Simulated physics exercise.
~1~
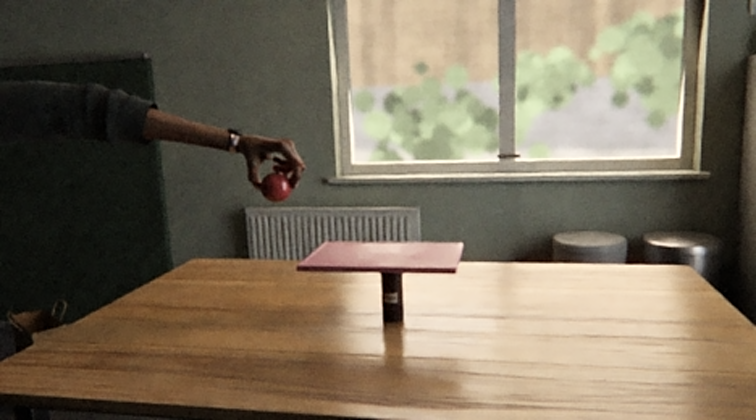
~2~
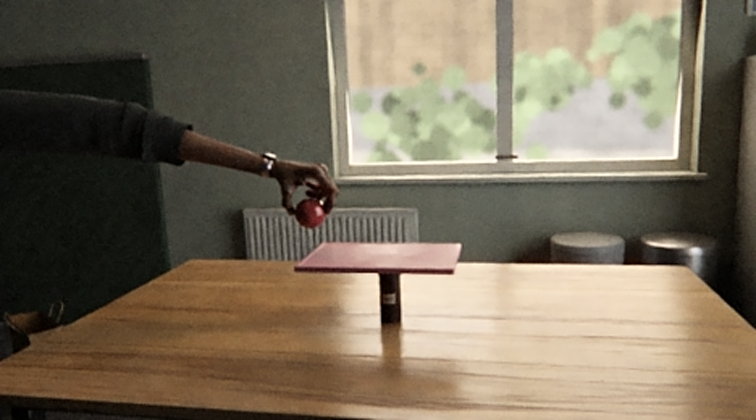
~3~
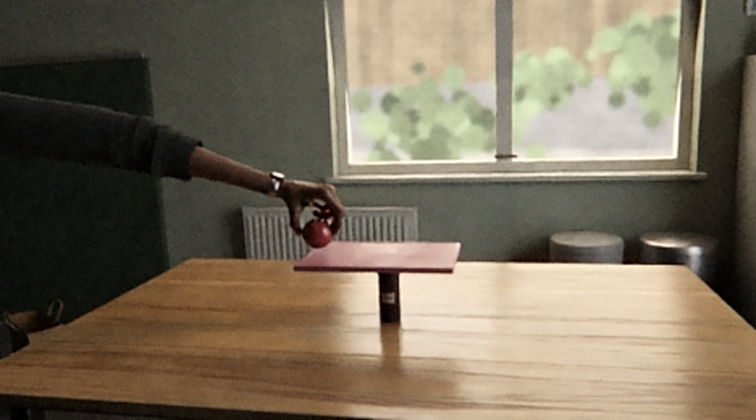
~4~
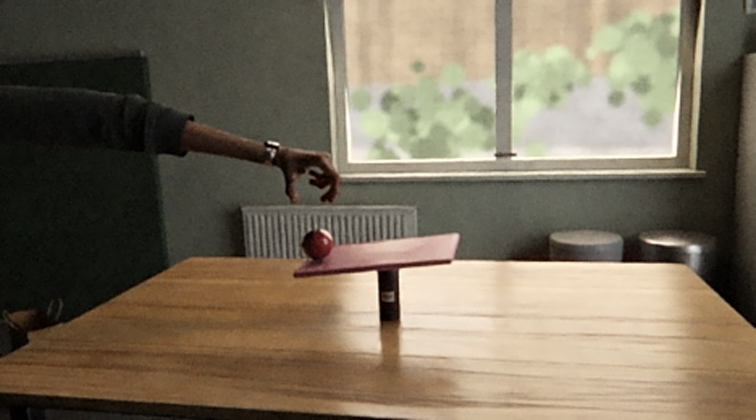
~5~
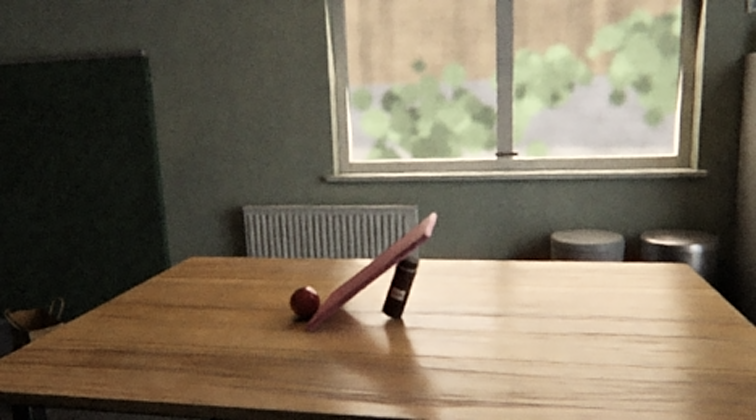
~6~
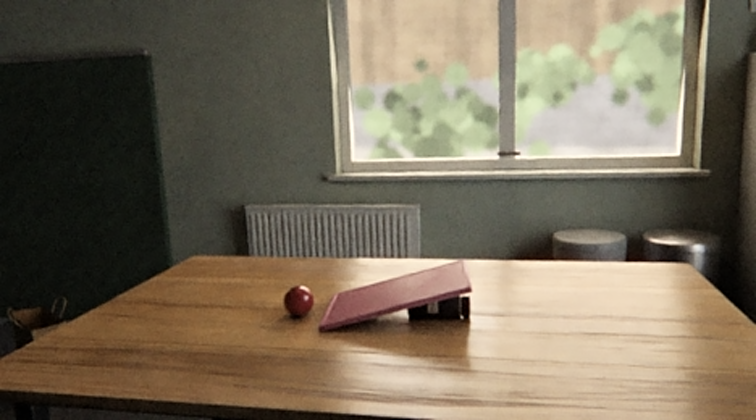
On a wooden table in a dim room with a window and radiator behind, a flat pink lid rests on top of an upright black shaker. A hand reaches in from the left holding a red tomato and lowers it onto the lid's left edge. The fingers let go and draw back as the lid begins to tip down to the left. The lid tilts steeply, the tomato drops to the tabletop, and the shaker leans. At the end, the shaker lies on its side with the lid slanting against it, the tomato resting to their left.
